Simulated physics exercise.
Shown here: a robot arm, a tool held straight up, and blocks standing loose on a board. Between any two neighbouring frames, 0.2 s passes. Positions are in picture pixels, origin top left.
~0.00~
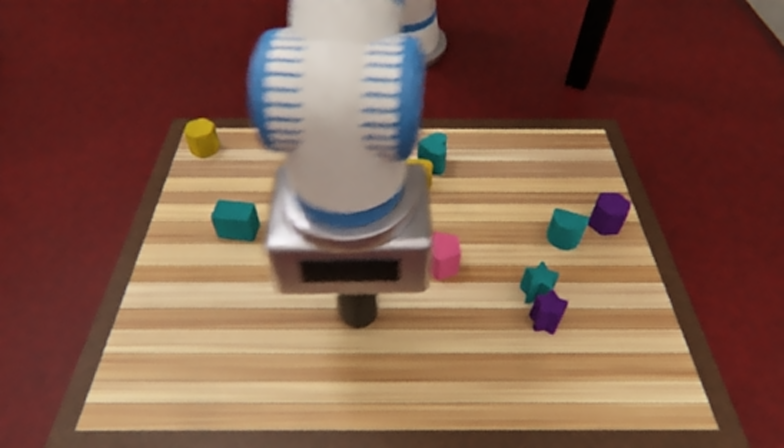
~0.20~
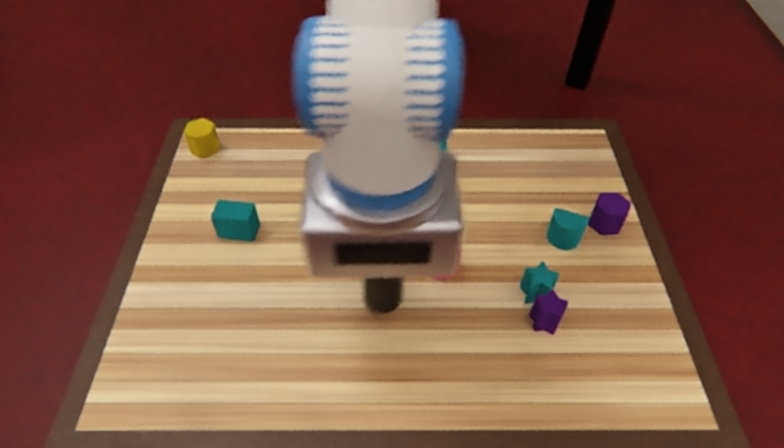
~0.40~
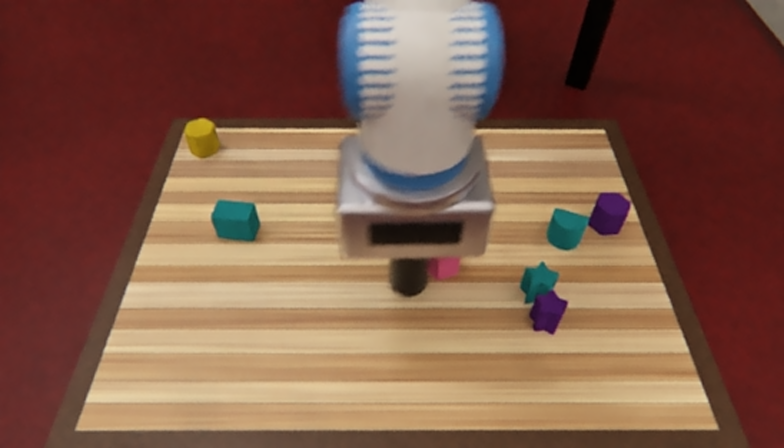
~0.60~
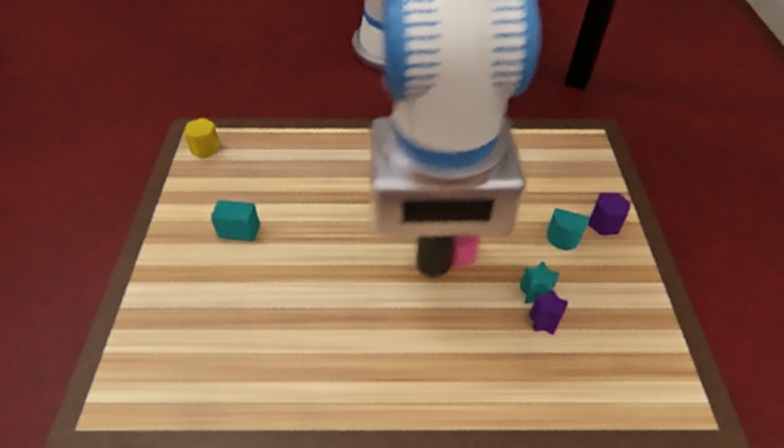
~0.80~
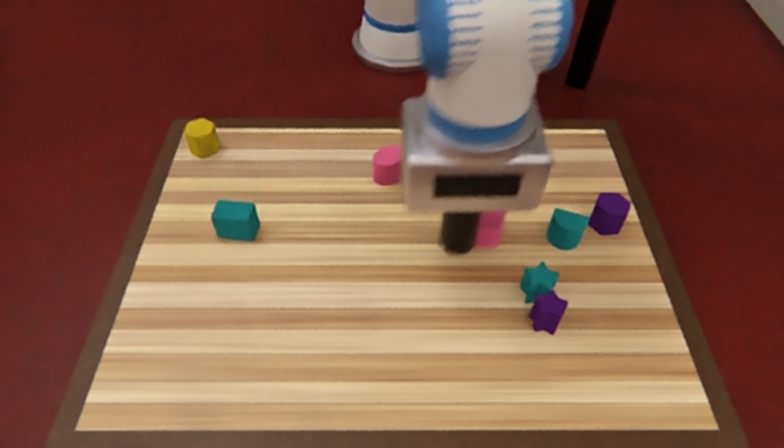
The clip opens on a robot arm holding a dark upright tool over a striped wooden board scattered with loose colored blocks. The arm moves right and slightly away, bringing the tool beside a pink block, then pushes that block a short way toward the upper right while the teal and purple blocks stay still.
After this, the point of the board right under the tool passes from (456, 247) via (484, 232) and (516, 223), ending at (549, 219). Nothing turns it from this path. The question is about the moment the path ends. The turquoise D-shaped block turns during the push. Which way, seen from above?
It ends up turned clockwise.
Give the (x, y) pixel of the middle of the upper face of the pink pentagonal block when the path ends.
So, by the moment the path ends, you'll find the top centre of the pink pentagonal block at (566, 178).
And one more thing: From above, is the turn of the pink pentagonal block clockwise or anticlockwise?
Viewed from the top, it goes anticlockwise.
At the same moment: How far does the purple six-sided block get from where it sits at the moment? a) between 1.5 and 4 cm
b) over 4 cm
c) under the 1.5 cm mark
c (under the 1.5 cm mark)
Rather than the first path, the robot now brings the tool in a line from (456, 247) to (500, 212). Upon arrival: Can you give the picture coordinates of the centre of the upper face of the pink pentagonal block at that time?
I expect it at (537, 186).
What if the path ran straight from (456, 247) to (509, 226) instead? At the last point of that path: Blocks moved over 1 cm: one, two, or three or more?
The way I see it, the answer is one.
What follows on the original path. One third of the way, tool at (486, 226); pink pentagonal block at (517, 200).
Two thirds of the way, tool at (518, 216); pink pentagonal block at (544, 187), turned 30° anticlockwise.
At the end, tool at (551, 213); pink pentagonal block at (566, 178), turned 55° anticlockwise; turquoise D-shaped block at (579, 222), turned 35° clockwise; purple six-sided block still.
